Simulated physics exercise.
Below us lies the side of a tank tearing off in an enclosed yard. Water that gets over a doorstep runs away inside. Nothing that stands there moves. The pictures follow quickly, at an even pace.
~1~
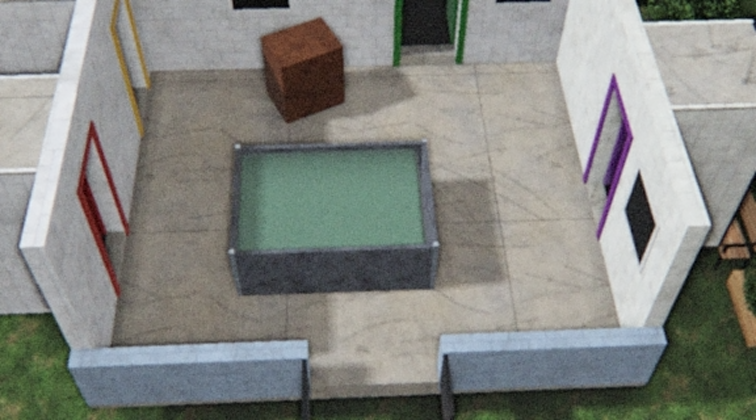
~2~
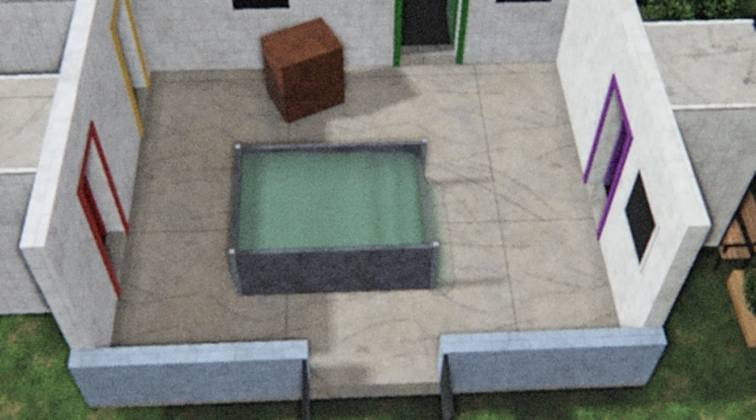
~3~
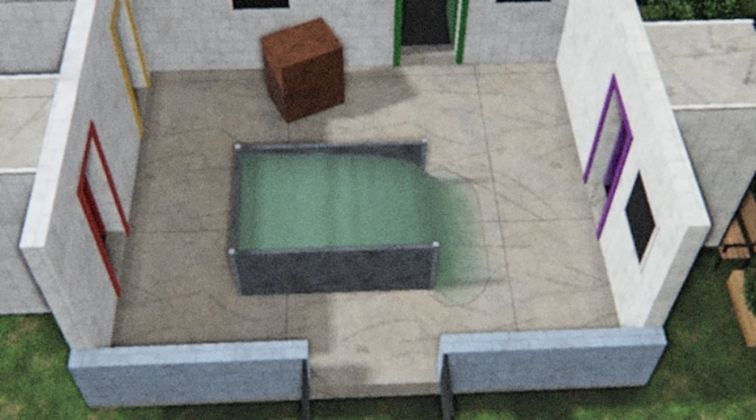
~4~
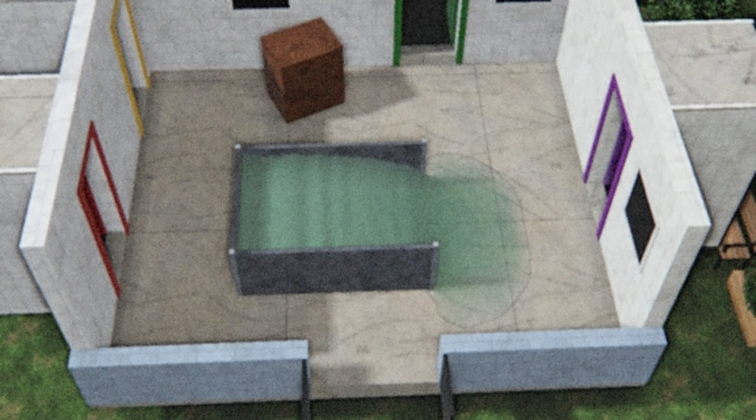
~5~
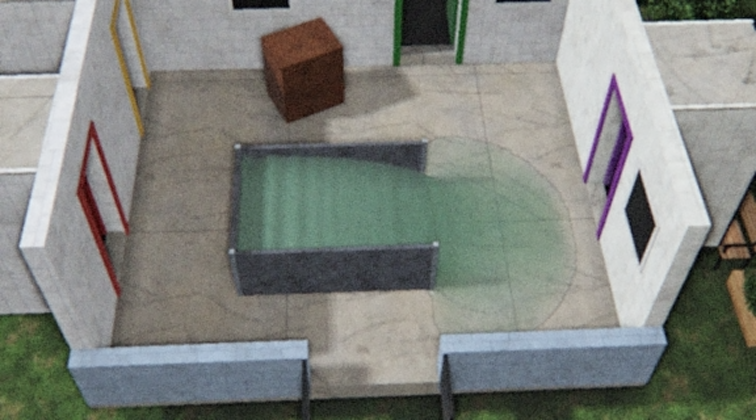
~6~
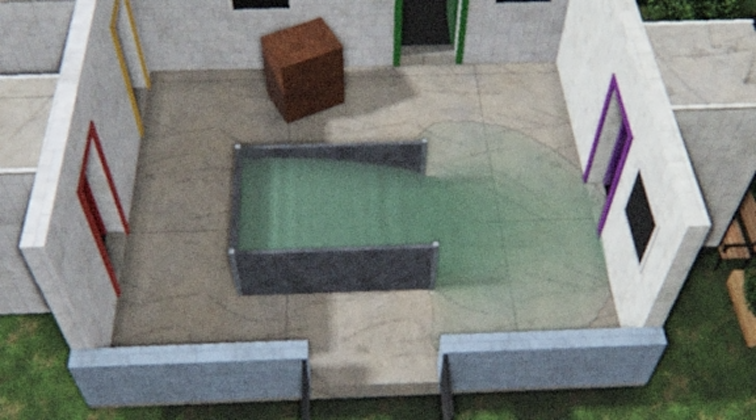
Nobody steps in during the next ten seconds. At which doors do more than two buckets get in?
The green door admits no more than that; the purple door lets in a lot; the red door admits no more than that; the yellow door lets in a lot.
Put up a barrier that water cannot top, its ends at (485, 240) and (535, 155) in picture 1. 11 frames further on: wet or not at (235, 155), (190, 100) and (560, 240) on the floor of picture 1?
In turn: No water, dry, wet.
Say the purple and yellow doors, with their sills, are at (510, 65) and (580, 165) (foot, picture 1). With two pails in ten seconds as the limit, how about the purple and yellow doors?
Purple goes over; yellow lets more in.
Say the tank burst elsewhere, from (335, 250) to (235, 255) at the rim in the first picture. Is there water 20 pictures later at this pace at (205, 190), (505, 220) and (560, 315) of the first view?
One after the other: Flooded, clear, covered.
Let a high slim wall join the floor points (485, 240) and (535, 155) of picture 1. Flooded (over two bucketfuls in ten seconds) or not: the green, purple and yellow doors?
Then: Green goes over, purple goes over, yellow takes more.
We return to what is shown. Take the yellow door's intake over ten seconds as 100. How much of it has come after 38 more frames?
Some 0 per cent.
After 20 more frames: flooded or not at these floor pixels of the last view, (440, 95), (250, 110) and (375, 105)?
As listed: Under water, no water, flooded.
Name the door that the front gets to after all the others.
That is the door marked yellow.
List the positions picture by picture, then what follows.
The water tank at (333, 198) is whole and still, in the first frame.
Water pours out at (425, 223) and has run to a hidden place, in the second frame.
The front is at (456, 178), out from the gap at (425, 223), in the third frame.
The front is at (487, 171), out from the gap at (425, 225), in the fourth frame.
The front is at (553, 194), out from the gap at (425, 225), in the fifth frame.
Water pours out at (425, 226) and has run to (609, 217), in the sixth frame.
A moment on, water covers 30 % of the floor; the green door not reached, the purple door far over two buckets in, the red door not reached, the yellow door not reached.
Next, water covers 35 % of the floor; the green door not reached, the purple door far over two buckets in, the red door not reached, the yellow door not reached.
Then, water covers 60 % of the floor; the green door wet at the sill, nothing in, the purple door far over two buckets in, the red door not reached, the yellow door not reached.
Later, water covers 90 % of the floor; the green door wet at the sill, nothing in, the purple door far over two buckets in, the red door wet at the sill, nothing in, the yellow door wet at the sill, nothing in.
In the end, water covers 100 % of the floor; the green door wet at the sill, nothing in, the purple door far over two buckets in, the red door wet at the sill, nothing in, the yellow door over two buckets in.
